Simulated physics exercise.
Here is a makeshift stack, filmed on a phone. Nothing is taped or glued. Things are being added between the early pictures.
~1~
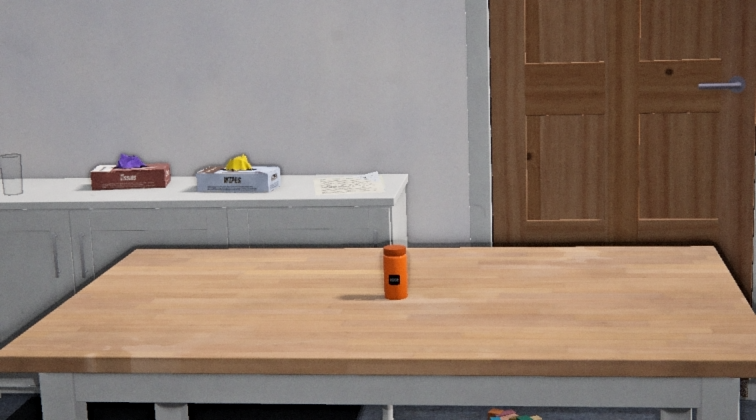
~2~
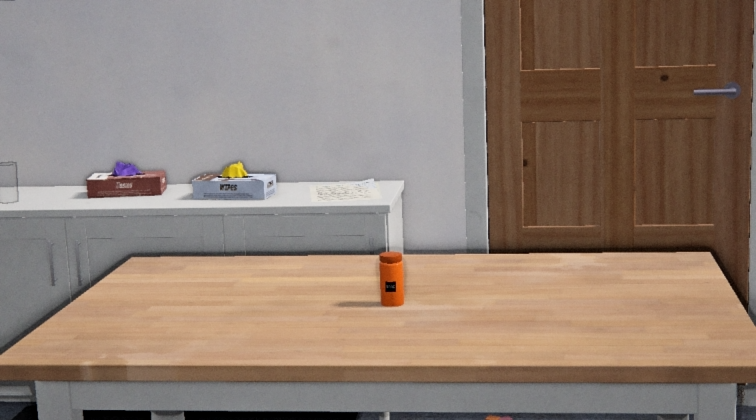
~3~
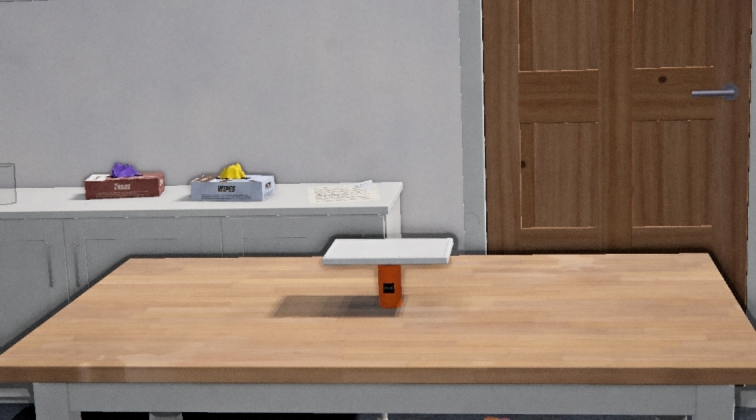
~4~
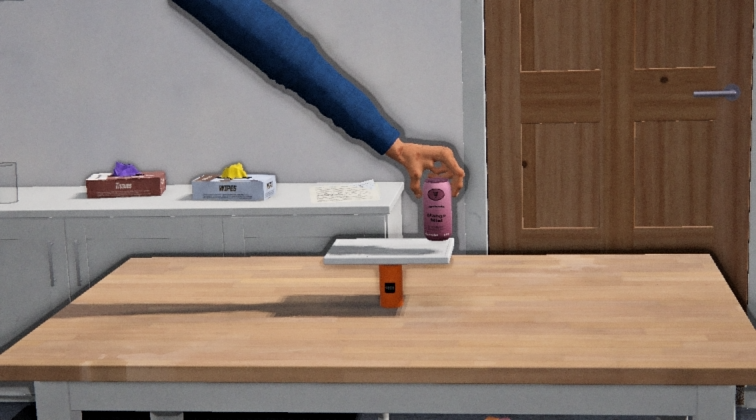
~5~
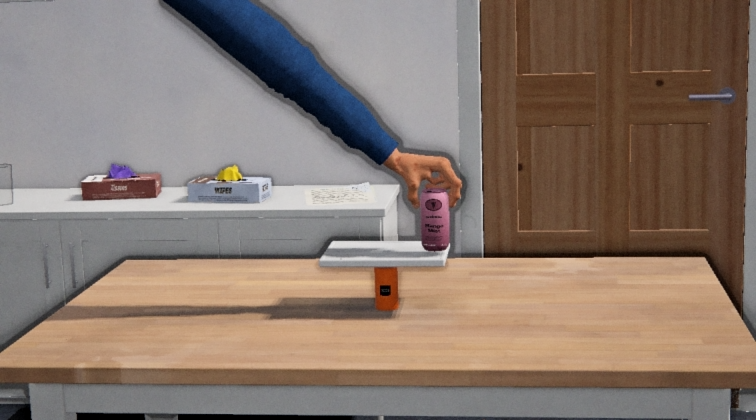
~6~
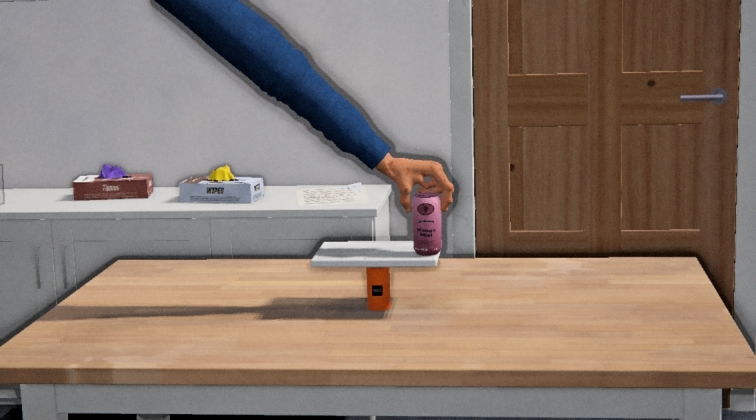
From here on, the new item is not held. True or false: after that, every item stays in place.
False.
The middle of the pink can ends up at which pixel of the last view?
It finishes at about (474, 304).
Then, 0.30 s past the last view, pink can now fallen; white lid rocked 38° from its first pose.
Then, 0.40 s past the last view, white lid rocked 60° from its first pose.
Then, 0.50 s past the last view, white lid rocked 62° from its first pose.
Finally, fallen, pink can; down or leaning hard in the stack, white lid; orange shaker still in place. Final places as the last picture's camera would see them, pink can near (473, 304). The stack loses its balance.
